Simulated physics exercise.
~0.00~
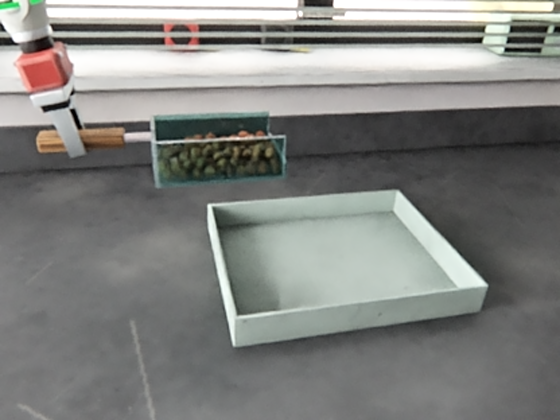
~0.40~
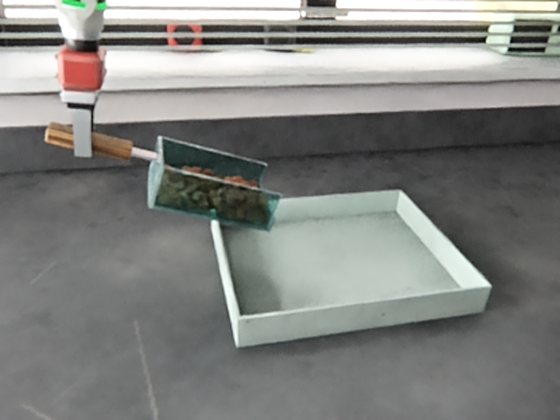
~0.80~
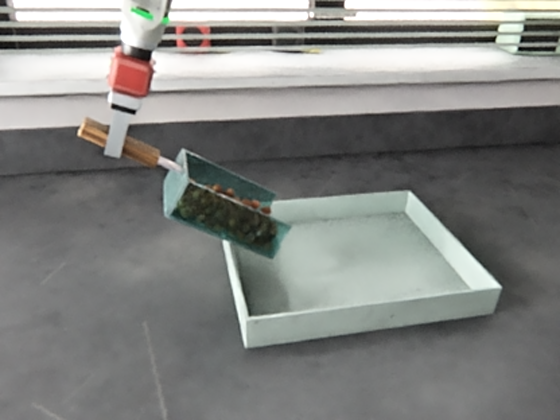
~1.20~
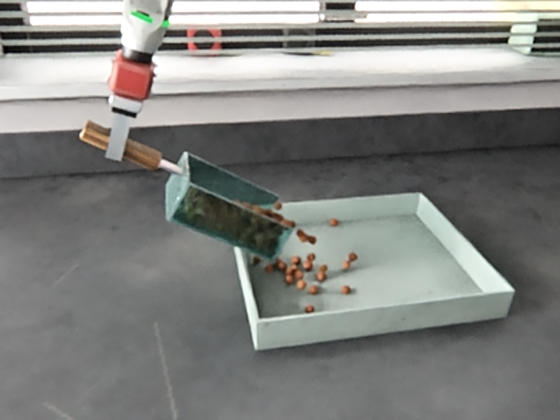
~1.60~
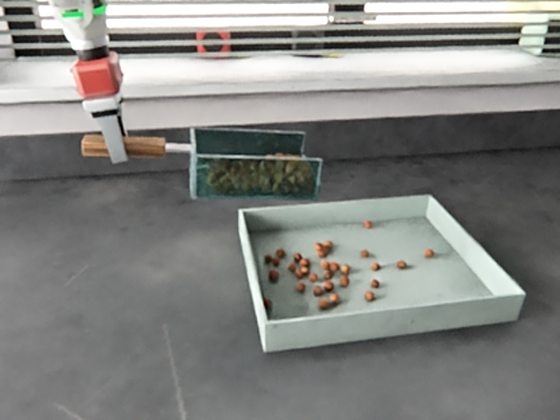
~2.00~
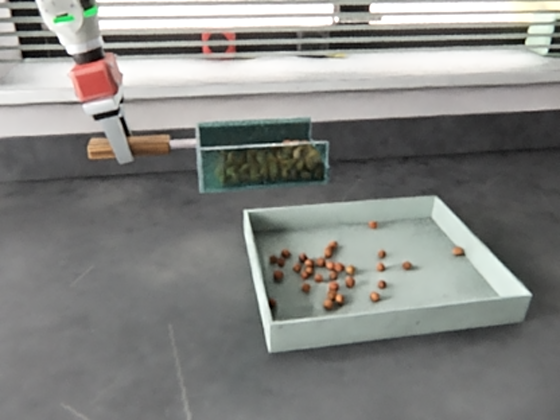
On a dark grey tabletop beside a white ledge and window blinds, seen from slightly above, a shallow pale green tray sits right of centre. At the upper left, a red and white robot arm grips the wooden handle of a clear teal-tinted box filled with hazelnuts. The arm lowers the box and tips it forward and down to the right, towards the tray. Brown nuts then spill over its low end and scatter across the tray. The arm lifts the box back to level, leaving a loose cluster in the tray while many nuts remain inside the box.
